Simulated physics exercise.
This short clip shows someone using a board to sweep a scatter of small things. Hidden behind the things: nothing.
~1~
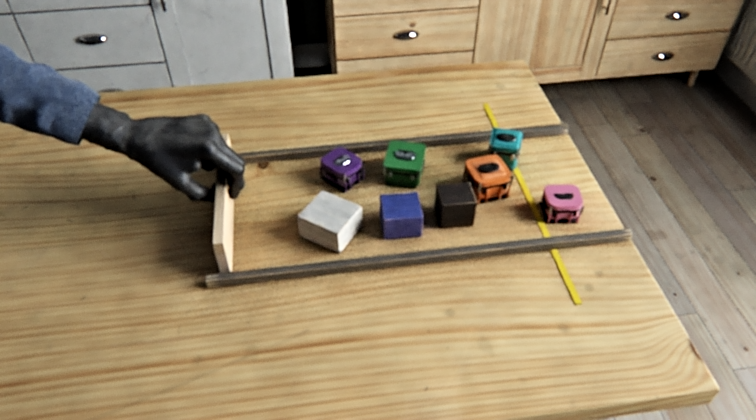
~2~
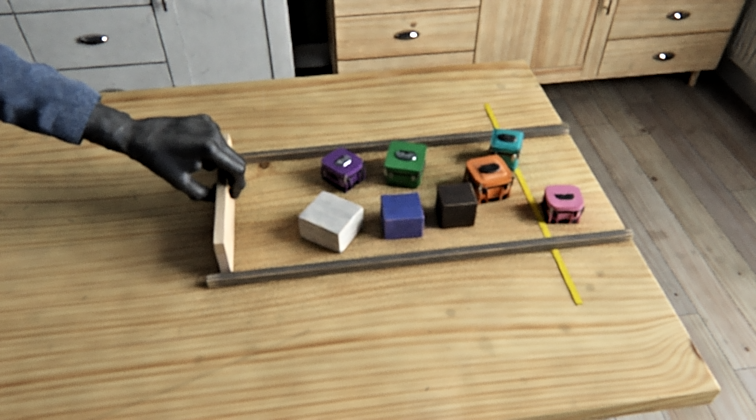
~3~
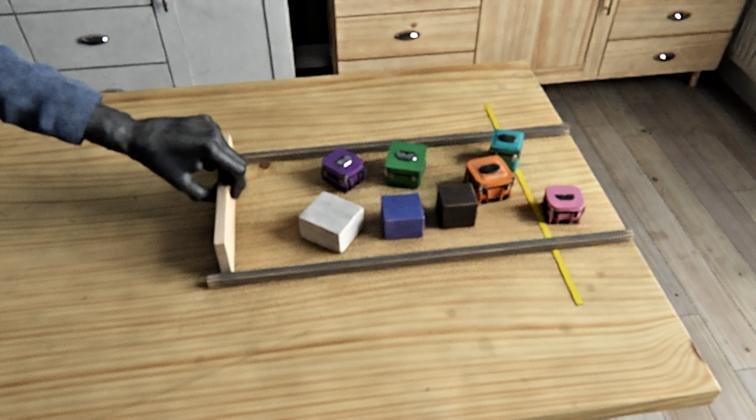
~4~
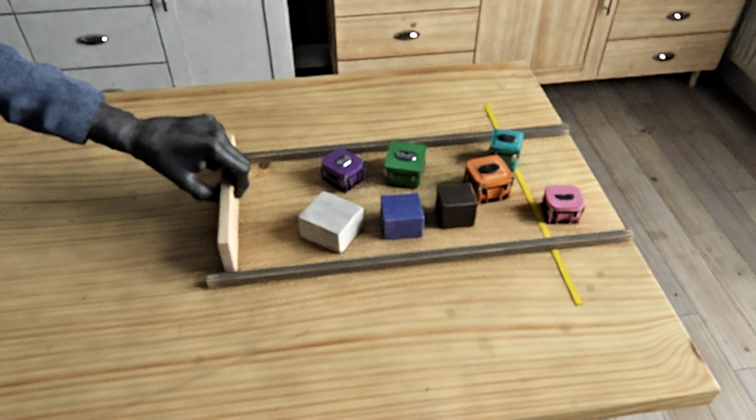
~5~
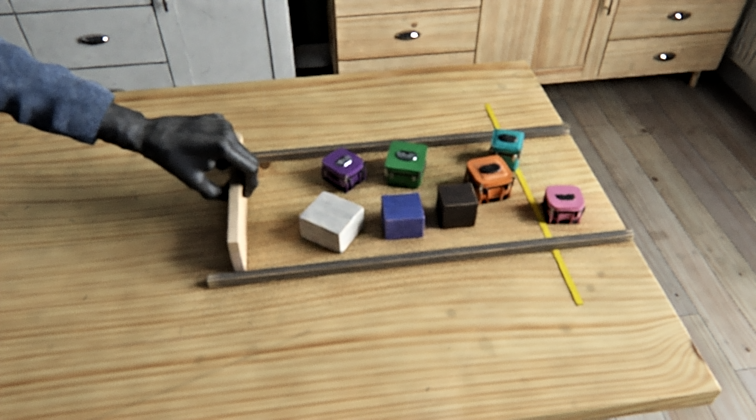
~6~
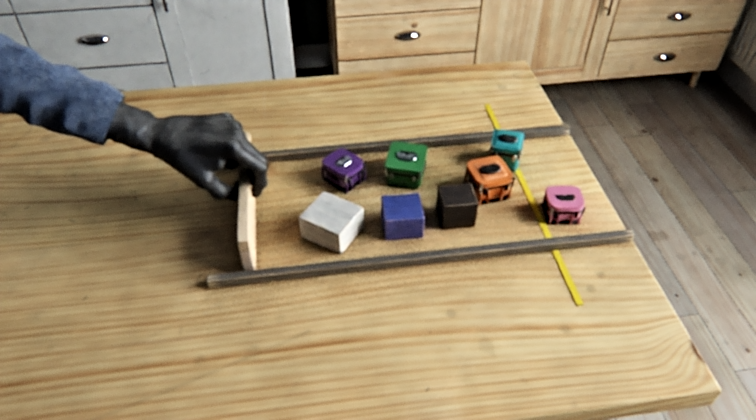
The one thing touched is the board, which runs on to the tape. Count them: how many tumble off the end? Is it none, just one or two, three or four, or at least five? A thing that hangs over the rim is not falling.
The loss over the edge is three or four.
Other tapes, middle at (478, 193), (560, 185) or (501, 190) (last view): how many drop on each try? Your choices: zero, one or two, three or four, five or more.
Counting what would fall each time, I get 1 or 2; five or more; either one or two.
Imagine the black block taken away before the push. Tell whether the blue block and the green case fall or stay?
The blue block stays up top while the green case stays up top.
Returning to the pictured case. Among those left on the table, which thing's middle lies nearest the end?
It's the blue block that ends nearest.
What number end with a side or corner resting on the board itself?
Result: 2 in all.
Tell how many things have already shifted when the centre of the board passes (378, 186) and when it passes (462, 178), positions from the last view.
One spot: 5. Other spot: 8.
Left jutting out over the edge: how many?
Looks like 1 of them.
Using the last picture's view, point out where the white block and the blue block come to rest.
Reading them off: First (554, 187); then (599, 192).
Soon after, none off yet; pink case at rest near (563, 205); turquoise case at rest near (506, 150); orange case at rest near (488, 180).
After that, none off yet; pink case at rest near (563, 205); turquoise case at rest near (506, 149); orange case displaced a little near (500, 175).
And then, none off yet; pink case displaced well along near (621, 199); turquoise case displaced about its own width near (543, 142); orange case displaced well along near (558, 169).
In the end, the number that fall off is three or four; gone, black block, orange case, turquoise case and pink case.
